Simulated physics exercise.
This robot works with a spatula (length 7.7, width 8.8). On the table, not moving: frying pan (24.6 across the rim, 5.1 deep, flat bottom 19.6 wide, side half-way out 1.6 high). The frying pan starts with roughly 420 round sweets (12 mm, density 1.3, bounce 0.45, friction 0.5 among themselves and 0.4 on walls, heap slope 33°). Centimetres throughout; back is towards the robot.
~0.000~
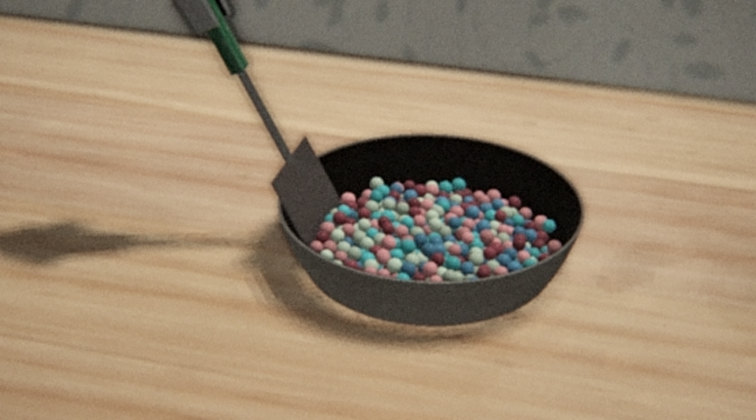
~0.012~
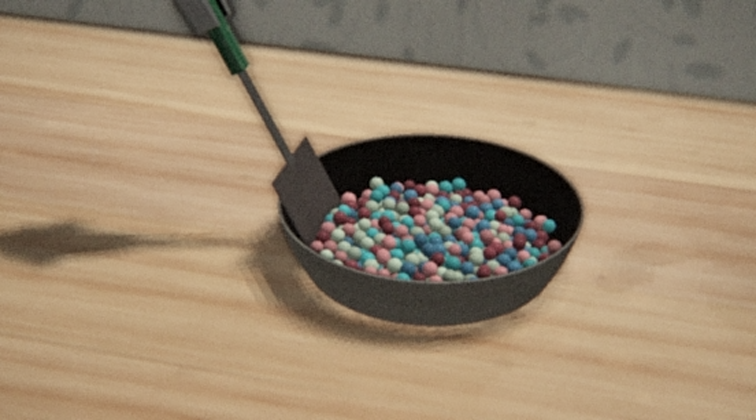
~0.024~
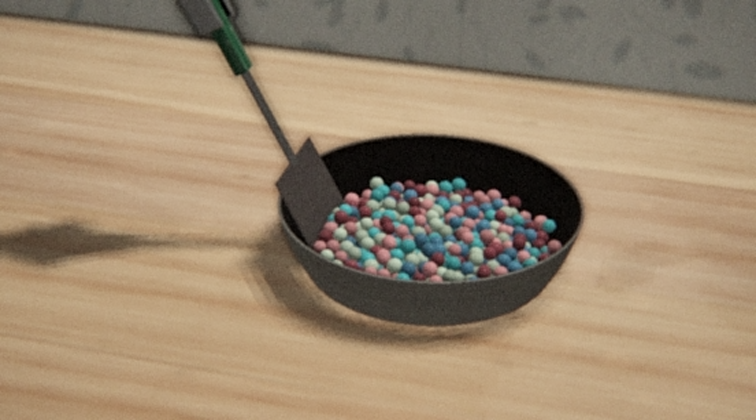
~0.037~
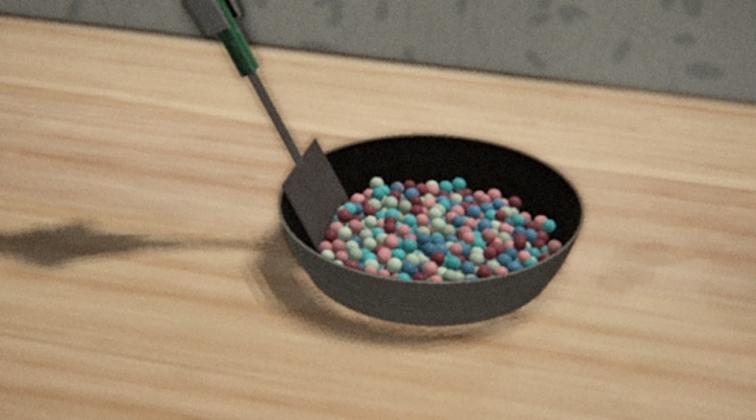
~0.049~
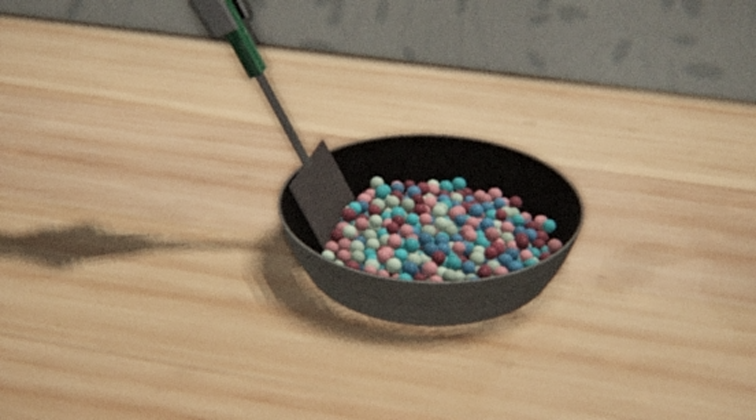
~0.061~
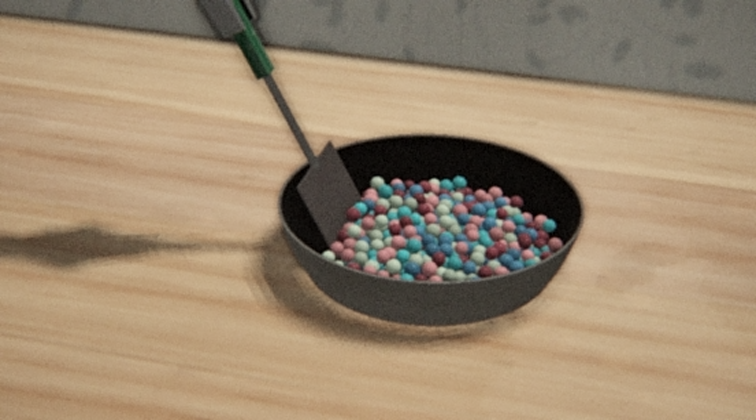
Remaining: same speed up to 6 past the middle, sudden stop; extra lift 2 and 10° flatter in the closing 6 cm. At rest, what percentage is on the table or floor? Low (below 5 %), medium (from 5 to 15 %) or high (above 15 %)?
A low share, below 5 %, ends on the table or floor.
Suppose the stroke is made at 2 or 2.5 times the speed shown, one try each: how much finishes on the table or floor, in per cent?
Some 15 and 15 per cent.
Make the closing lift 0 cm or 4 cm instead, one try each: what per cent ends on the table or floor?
About 0 and 0 per cent.
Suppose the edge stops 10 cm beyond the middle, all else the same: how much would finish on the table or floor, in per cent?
In that case some 35 per cent.
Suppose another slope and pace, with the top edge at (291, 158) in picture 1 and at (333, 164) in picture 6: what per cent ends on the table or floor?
Some 10 per cent.
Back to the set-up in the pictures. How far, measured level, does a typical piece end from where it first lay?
Roughly 3 cm.
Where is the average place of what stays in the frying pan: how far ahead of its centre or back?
Roughly 4.5 cm ahead.
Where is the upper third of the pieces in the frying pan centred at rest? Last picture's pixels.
Near (523, 230).
After 0.14 s, sloping 62°, highest piece 5 above the table; 423 in the frying pan.
After 0.23 s, sloping 58°, highest piece 6 above the table; 423 in the frying pan.
After 0.47 s, sloping 52°, highest piece 6 above the table; 420 in the frying pan, 2 on the table or floor, 1 on the blade or in flight.
After 1.52 s, sloping 52°, highest piece 6 above the table; 420 in the frying pan, 3 on the table or floor.
At rest, 420 in the frying pan, 3 on the table or floor. That is 1 % on the table or floor.
